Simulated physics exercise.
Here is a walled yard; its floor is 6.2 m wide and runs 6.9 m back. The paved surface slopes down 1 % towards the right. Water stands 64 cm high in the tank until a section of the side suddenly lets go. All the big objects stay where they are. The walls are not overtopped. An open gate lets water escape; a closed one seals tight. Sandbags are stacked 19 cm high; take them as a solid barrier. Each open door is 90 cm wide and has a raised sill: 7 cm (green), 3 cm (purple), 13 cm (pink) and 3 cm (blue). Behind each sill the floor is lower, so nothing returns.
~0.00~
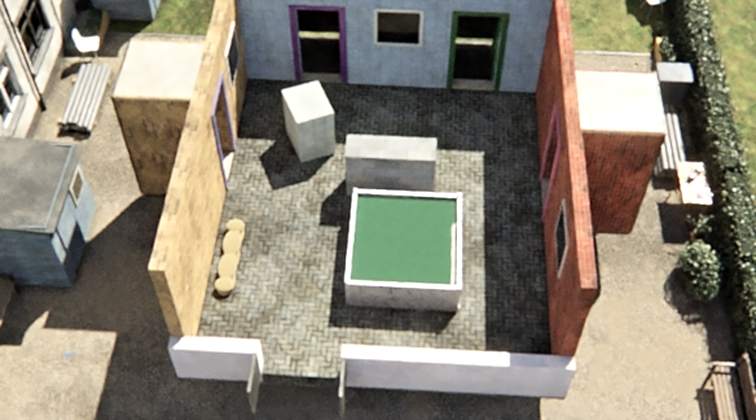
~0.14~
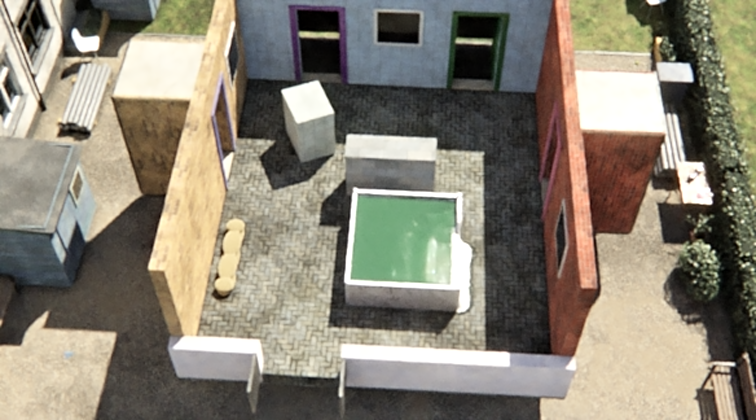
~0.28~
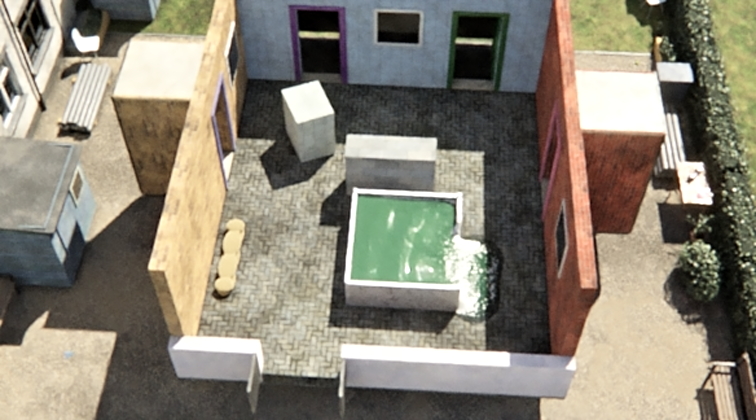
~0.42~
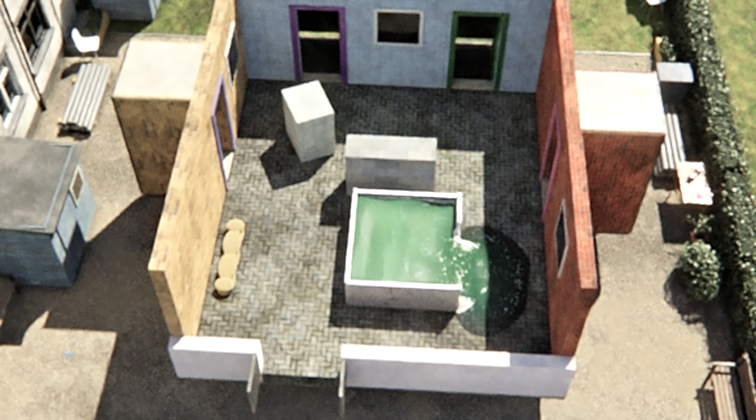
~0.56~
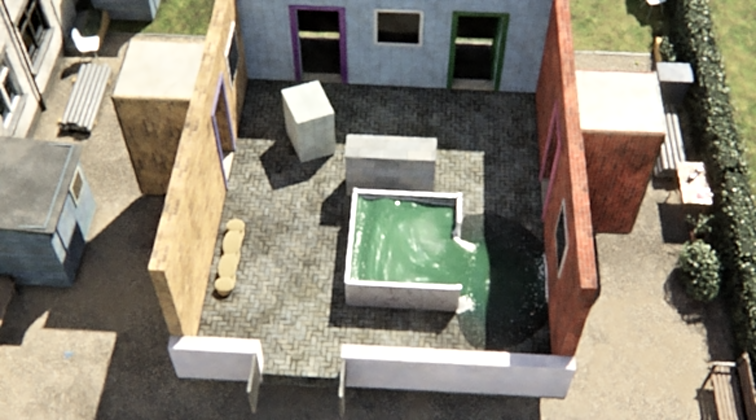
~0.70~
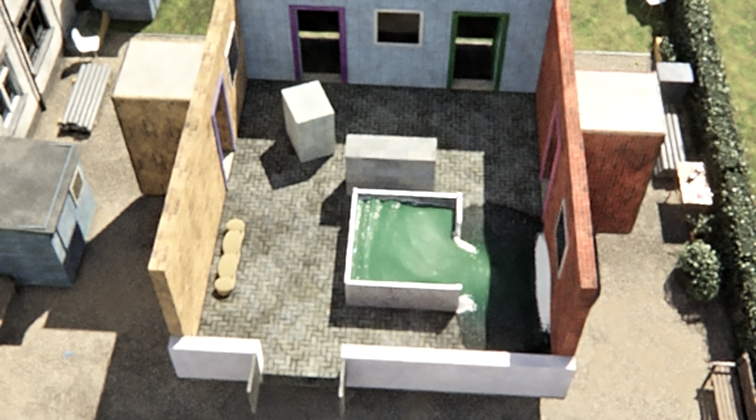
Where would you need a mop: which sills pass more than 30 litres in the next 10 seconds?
The water let in: At the green door it goes over the limit; at the purple door it stays under the limit; at the pink door it does not reach the limit; at the blue door it stays under the limit.
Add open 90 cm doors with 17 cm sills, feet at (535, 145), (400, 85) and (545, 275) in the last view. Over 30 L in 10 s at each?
In that order: Not over, below, over.
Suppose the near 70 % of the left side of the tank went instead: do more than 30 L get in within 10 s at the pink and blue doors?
Against that limit: Pink under, blue over.
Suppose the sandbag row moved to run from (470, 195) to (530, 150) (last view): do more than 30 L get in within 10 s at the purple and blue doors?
Against that limit: Purple under, blue under.
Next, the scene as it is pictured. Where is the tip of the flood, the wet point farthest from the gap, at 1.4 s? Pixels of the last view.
At about (535, 170).
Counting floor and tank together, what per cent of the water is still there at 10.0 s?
About 90 per cent.
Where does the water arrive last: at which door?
Last comes the blue one.
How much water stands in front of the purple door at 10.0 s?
About 7.0 cm.
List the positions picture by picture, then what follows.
The first picture shows still water, 64 cm deep, in the tank at (405, 240).
In the second picture, the front is at (466, 245), 0.7 m from the gap at (456, 270); 0.3 m2 of floor is under water; 64 cm left at the back of the tank.
In the third picture, water pours out at (456, 270) and has run 1.0 m, to (495, 250); typically 11 cm deep outside, 64 cm at the tank's back.
In the fourth picture, water pours out at (456, 271) and has run 1.4 m, to (524, 262); typically 9 cm deep outside, 63 cm at the tank's back.
In the fifth picture, the front is at (546, 315), 1.8 m from the gap at (456, 271); 3.7 m2 of floor is under water; 56 cm left at the back of the tank.
In the sixth picture, water pours out at (456, 271) and has run 2.1 m, to (548, 344); typically 7 cm deep outside, 54 cm at the tank's back.
After 1.4 s water covers 15 % of the floor and is deepest (50 cm) near (546, 377); green door not reached, purple door not reached, pink door 12 cm at the sill, 0 L in, blue door not reached.
After 2.2 s water covers 25 % of the floor and is deepest (46 cm) near (546, 377); green door not reached, purple door not reached, pink door 12 cm at the sill, 0 L in, blue door not reached.
After 3.5 s water covers 55 % of the floor and is deepest (26 cm) near (546, 377); green door 16 cm at the sill, 14 L in, purple door not reached, pink door 9 cm at the sill, 1 L in, blue door not reached.
After 6.0 s water covers 80 % of the floor and is deepest (16 cm) near (536, 377); green door 12 cm at the sill, 61 L in, purple door 4 cm at the sill, 0 L in, pink door 7 cm at the sill, 1 L in, blue door 2 cm at the sill, 0 L in.
After 10.0 s water covers 100 % of the floor and is deepest (10 cm) near (531, 106); green door 7 cm at the sill, 78 L in, purple door 7 cm at the sill, 3 L in, pink door 5 cm at the sill, 1 L in, blue door 6 cm at the sill, 2 L in.
